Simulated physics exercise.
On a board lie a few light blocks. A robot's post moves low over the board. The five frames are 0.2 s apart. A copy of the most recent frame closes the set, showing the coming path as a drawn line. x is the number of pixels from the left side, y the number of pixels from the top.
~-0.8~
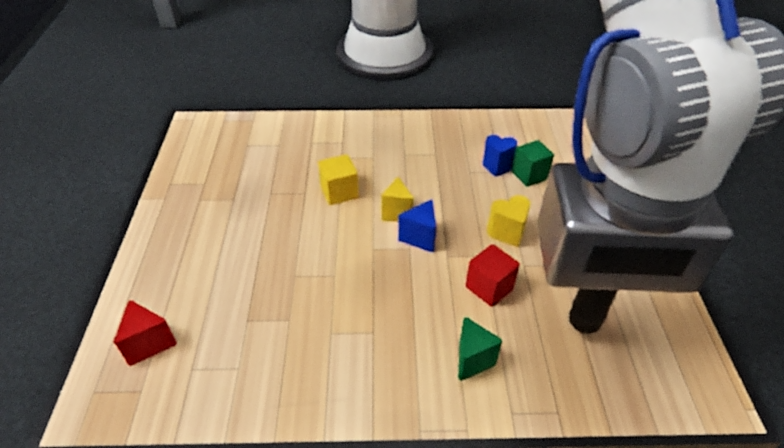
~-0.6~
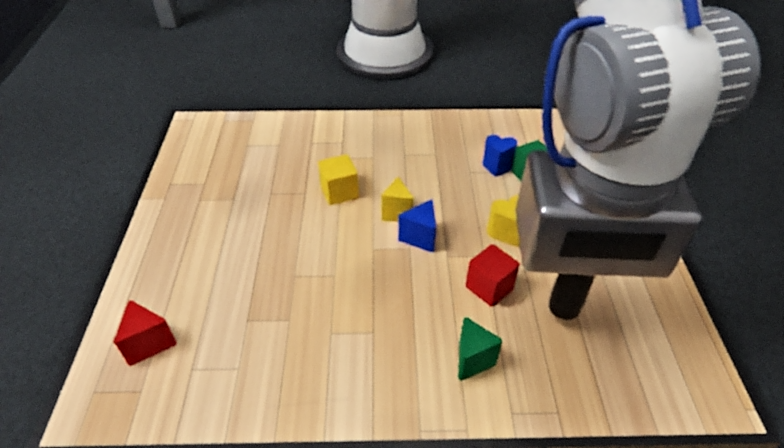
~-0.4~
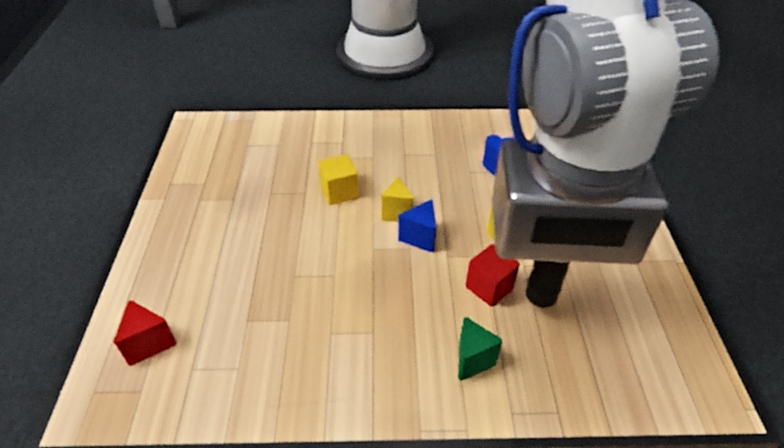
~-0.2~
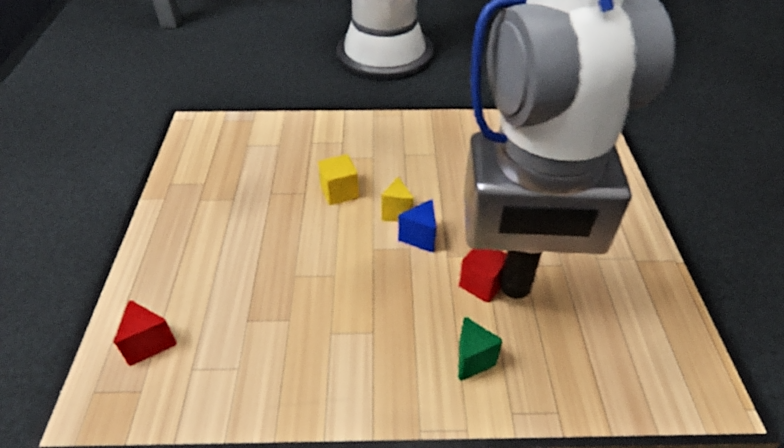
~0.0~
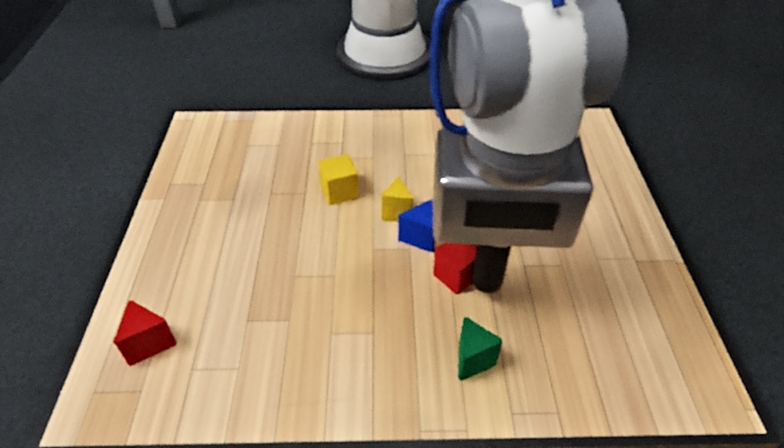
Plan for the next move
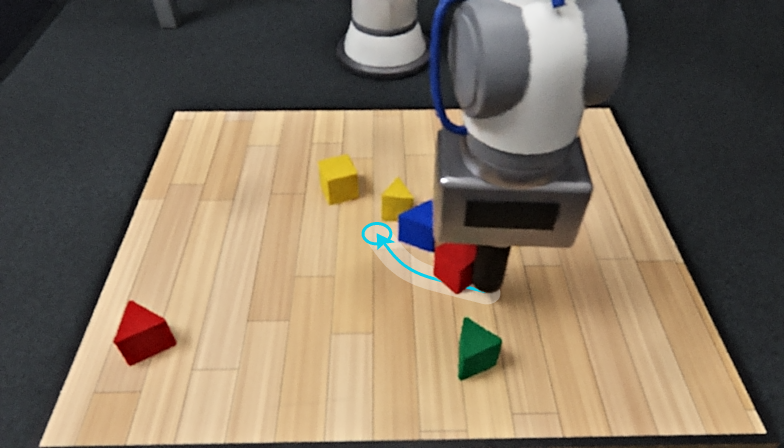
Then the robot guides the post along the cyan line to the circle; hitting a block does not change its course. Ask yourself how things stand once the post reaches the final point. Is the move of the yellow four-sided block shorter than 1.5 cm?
Answer: Yes.
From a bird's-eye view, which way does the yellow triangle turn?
From above, the yellow triangle will be seen to turn anti-clockwise.
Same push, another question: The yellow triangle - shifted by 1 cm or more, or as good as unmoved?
It ends up somewhere else.
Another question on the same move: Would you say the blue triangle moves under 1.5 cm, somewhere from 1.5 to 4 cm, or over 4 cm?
The distance will be above 4 cm.
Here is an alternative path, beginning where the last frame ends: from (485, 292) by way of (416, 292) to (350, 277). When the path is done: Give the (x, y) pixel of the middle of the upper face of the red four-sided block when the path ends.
I expect it at (440, 242).
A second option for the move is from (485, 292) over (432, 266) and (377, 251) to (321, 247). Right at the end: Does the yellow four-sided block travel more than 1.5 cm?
Final answer: No.
The drawn path runs from (485, 292) over (439, 280) and (400, 262) to (377, 234).
On the path given first. One third of the way, post (440, 270); yellow triangle (396, 188); blue triangle (414, 204); red four-sided block (422, 232), turned 30° clockwise.
Two thirds of the way, post (400, 251); yellow triangle (392, 179), turned 35° anticlockwise; blue triangle (411, 190); red four-sided block (404, 211), turned 70° clockwise.
At the end, post (377, 224); yellow four-sided block not moved; yellow triangle (393, 172), turned 40° anticlockwise; blue triangle (420, 178); red four-sided block (405, 198), turned 90° clockwise.
